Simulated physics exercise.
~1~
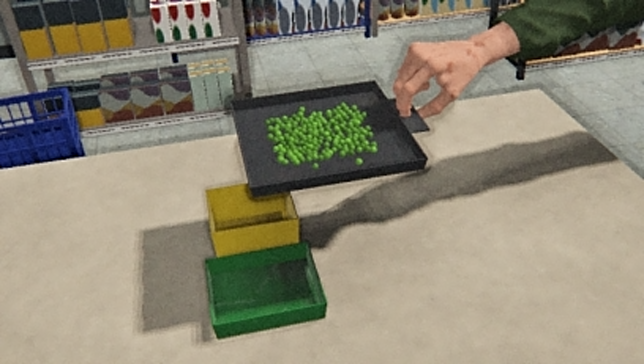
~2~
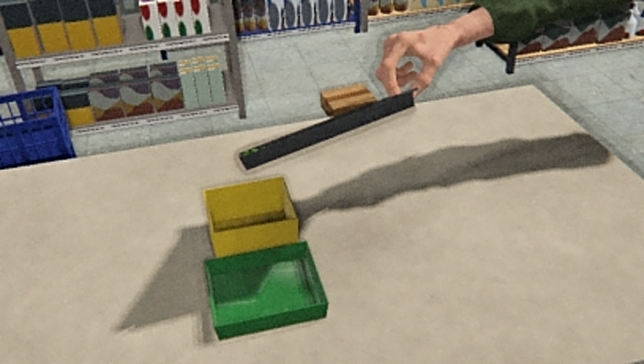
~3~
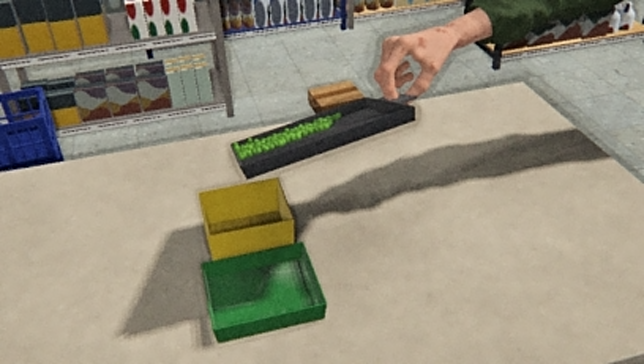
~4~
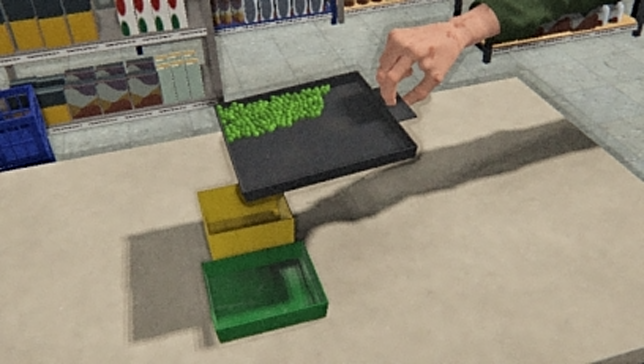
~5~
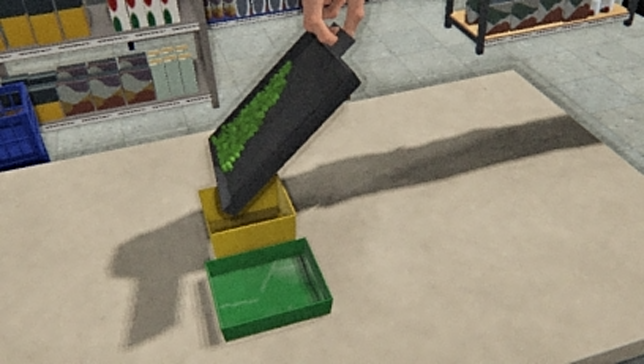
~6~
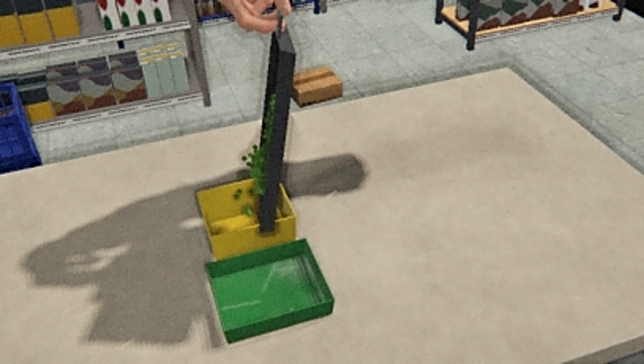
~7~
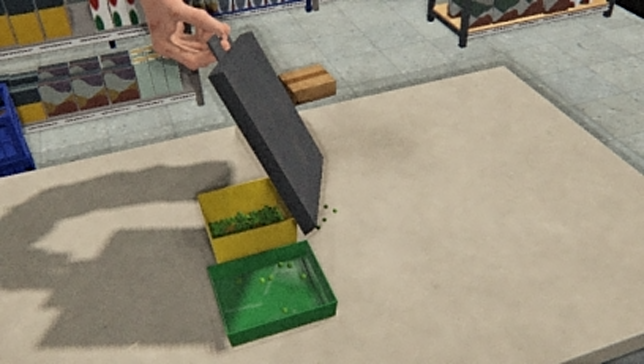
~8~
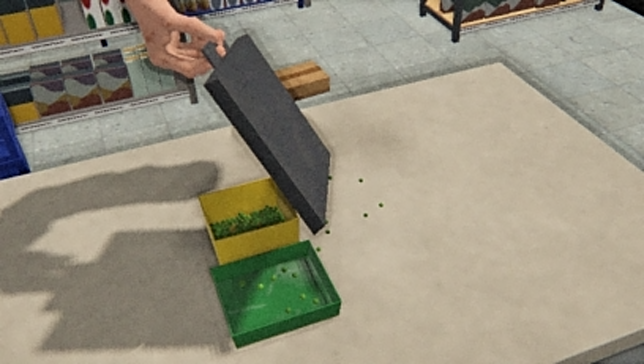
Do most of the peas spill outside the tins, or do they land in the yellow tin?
Most of the peas land in the yellow tin. Only a few end up in the green tin or outside on the table.
Green peas slide off a dark tray a hand tips, mostly into the yellow tin.
